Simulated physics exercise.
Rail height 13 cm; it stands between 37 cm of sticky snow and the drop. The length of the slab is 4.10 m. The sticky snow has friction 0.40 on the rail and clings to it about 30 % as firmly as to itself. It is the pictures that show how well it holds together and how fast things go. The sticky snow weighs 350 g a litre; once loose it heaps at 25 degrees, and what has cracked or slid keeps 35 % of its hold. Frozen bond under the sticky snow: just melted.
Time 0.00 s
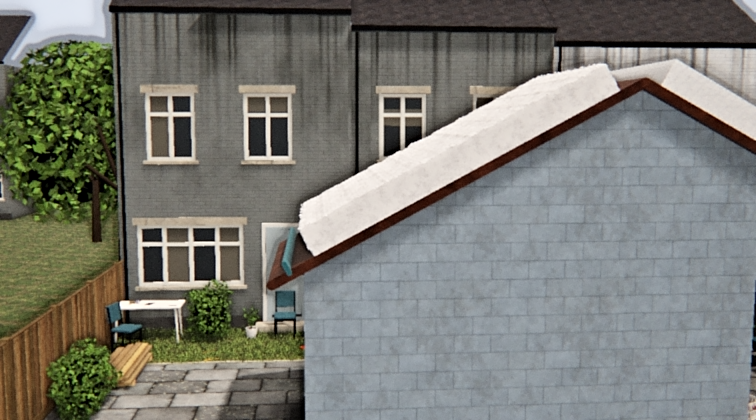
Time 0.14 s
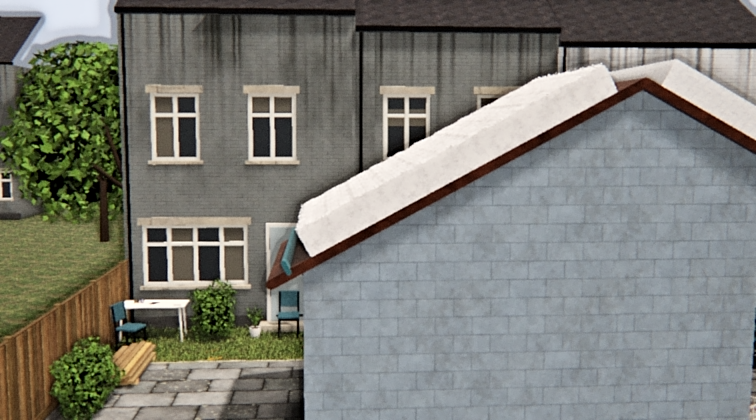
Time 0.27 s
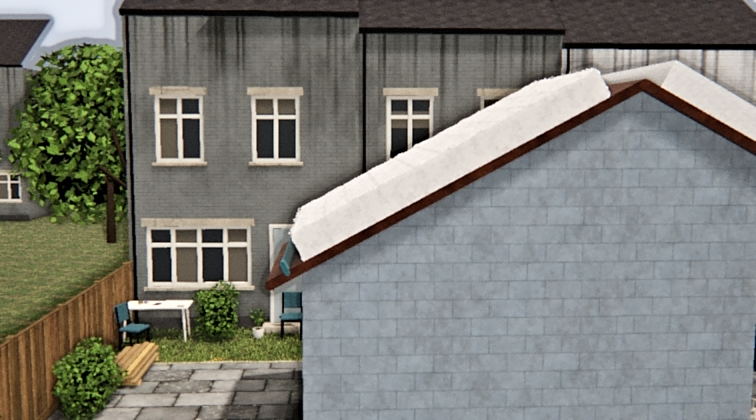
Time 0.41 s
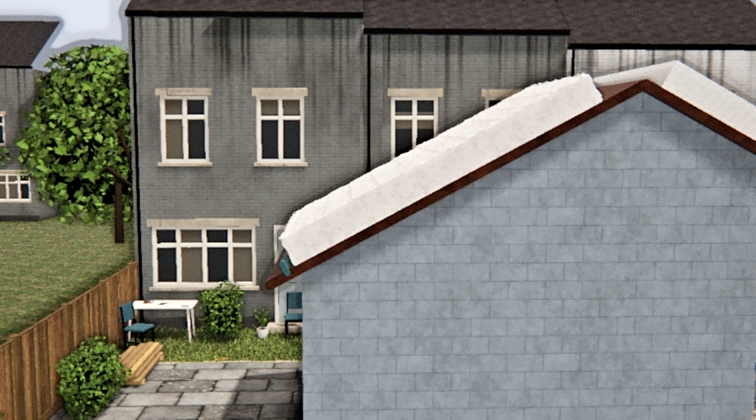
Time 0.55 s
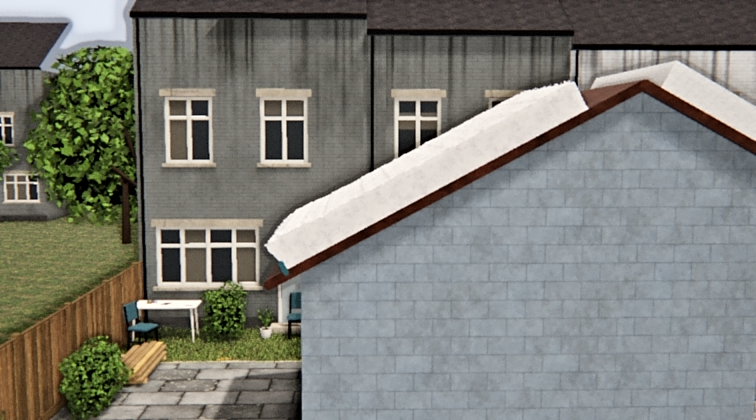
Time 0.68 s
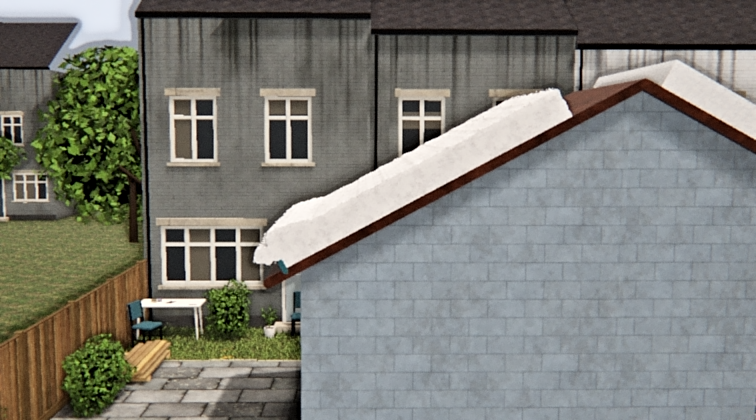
A thick slab of white snow slid slowly down the left slope of a grey block building's roof, baring brown roof near the ridge, then poked out past the lower edge and began cracking.
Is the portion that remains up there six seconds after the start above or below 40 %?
Portion remaining up there at six seconds after the start: Smaller than 40 %.
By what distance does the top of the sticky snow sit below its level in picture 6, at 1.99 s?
The gap comes to about 1.0 metres.
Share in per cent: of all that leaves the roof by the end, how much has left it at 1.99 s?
It is about 70 %.
After 1.28 s, 78 % of the snow is on the roof.
After 1.99 s, 49 % of the snow is on the roof.
After 2.69 s, 36 % of the snow is on the roof.
After 3.40 s, 31 % of the snow is on the roof.
After 6.00 s, at the end, 30 % of the snow is on the roof.
